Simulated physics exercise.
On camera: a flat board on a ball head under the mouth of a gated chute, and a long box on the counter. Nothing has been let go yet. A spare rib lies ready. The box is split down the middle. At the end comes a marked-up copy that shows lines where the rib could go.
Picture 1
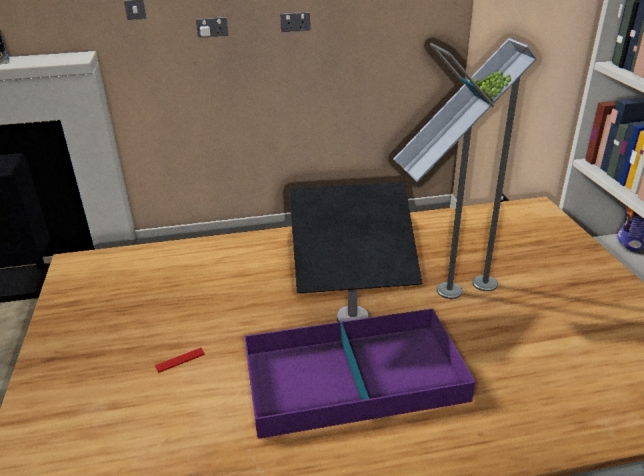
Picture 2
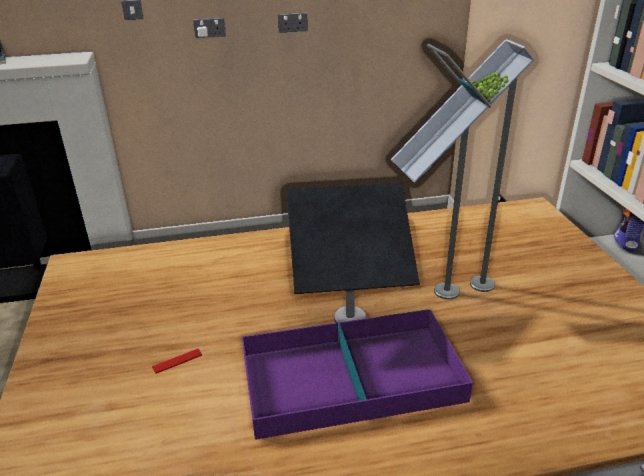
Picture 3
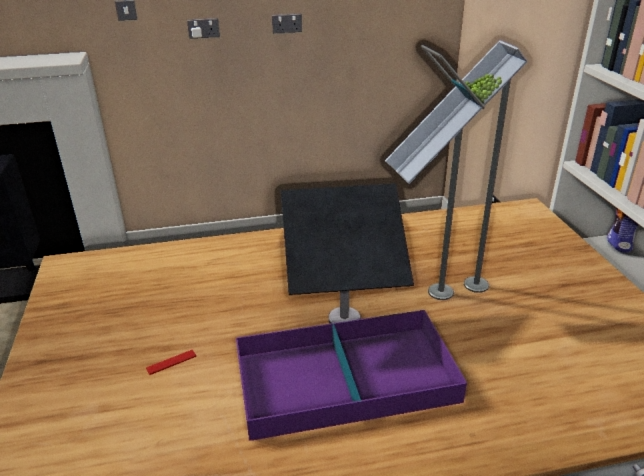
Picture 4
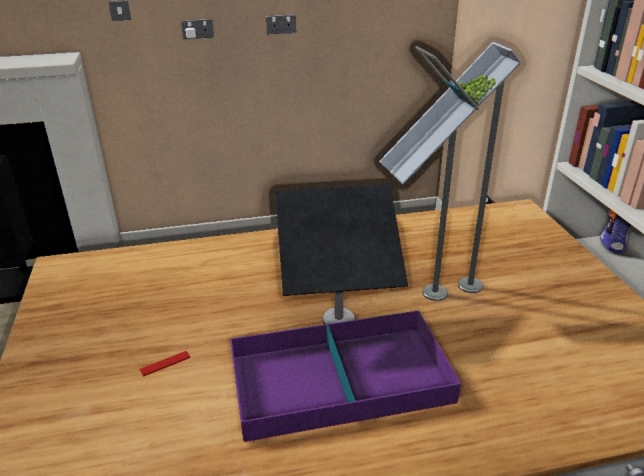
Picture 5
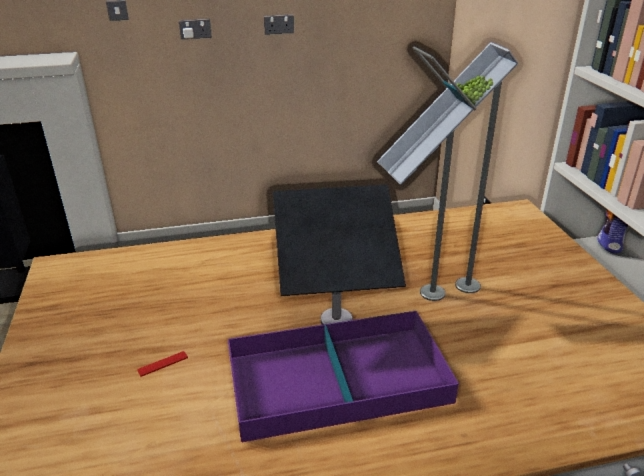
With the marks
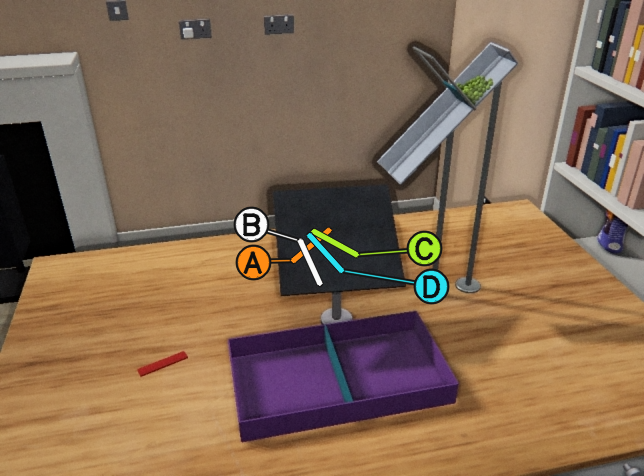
A purple divided box sits at the front of a wooden counter, seen from slightly above in a room with a fireplace at left and bookshelves at right. Behind it stands a tilted black board, with a red strip lying to the left and green peas behind the gate of a raised grey chute at upper right. Nothing on the counter moves; the view just shifts slightly rightward.
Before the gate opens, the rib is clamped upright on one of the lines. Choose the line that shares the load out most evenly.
B.
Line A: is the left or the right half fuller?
More lands on the left.
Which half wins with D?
Right.
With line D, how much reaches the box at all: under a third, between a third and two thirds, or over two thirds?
Over two thirds.
On the marked copy, line A from (329, 230) to (293, 260); line B from (300, 241) to (319, 283); line C from (313, 231) to (356, 254); line D from (309, 235) to (341, 270).
Choosing A, of what is caught, the bulk in the left half, close to a quarter in the right.
Choosing B, of what is caught, close to half in the left half, close to half in the right.
Choosing C, of what is caught, a small share in the left half, all but a few in the right.
Choosing D, of what is caught, a small share in the left half, all but a few in the right.
